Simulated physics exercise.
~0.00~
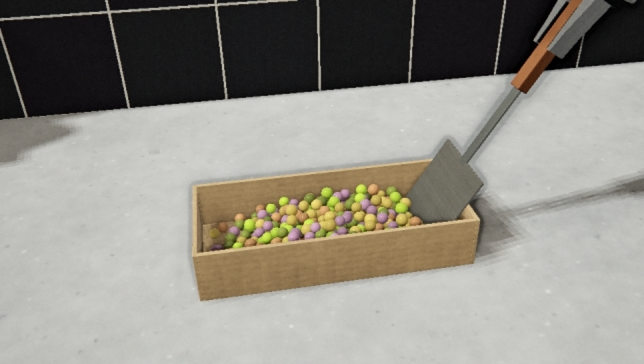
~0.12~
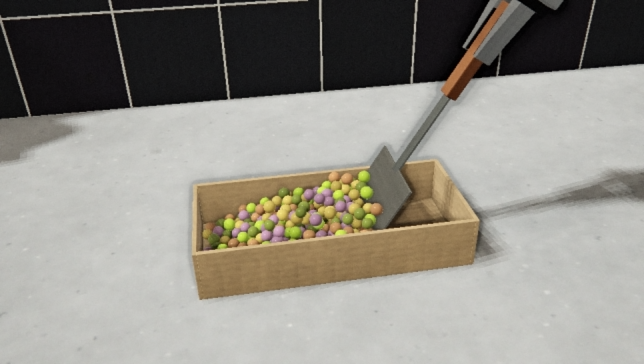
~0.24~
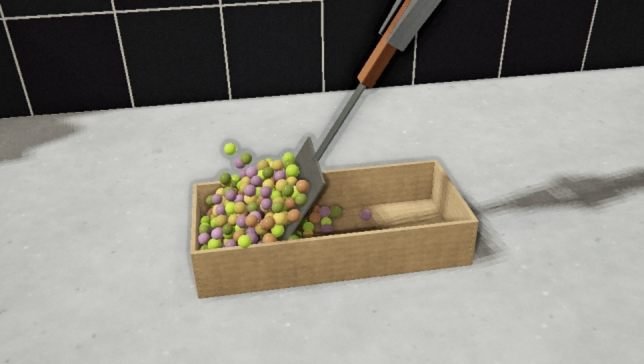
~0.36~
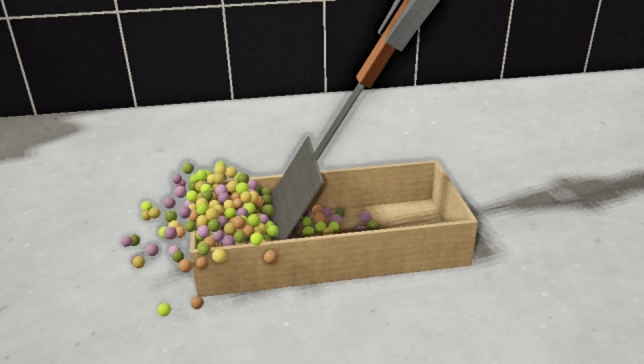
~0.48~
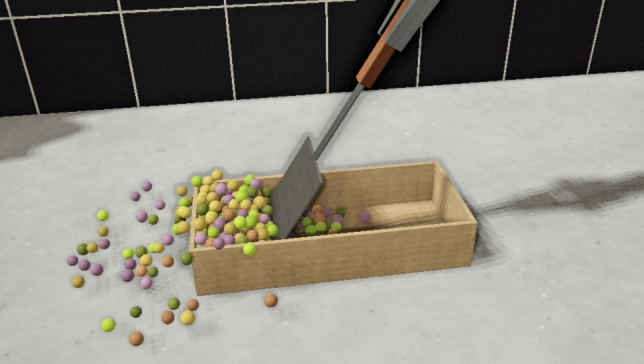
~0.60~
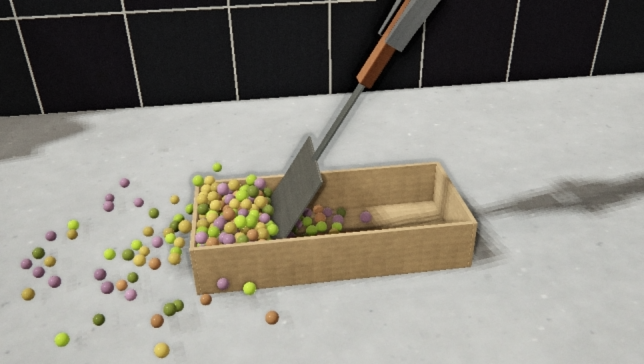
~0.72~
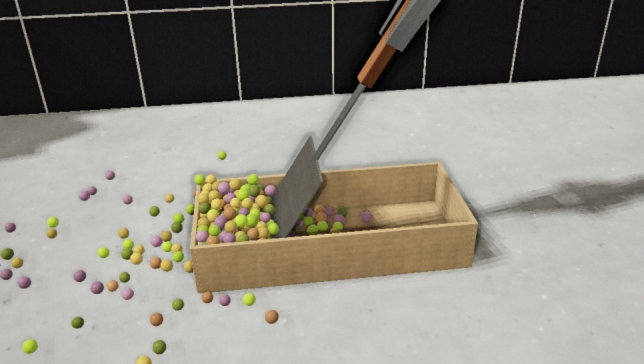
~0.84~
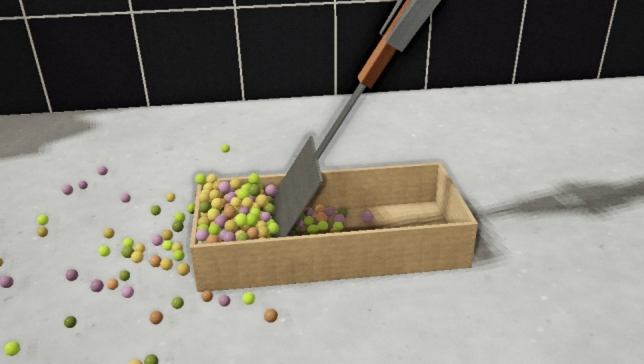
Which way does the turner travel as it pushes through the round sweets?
The turner moves to the left along the tin, pushing the sweets ahead of it.
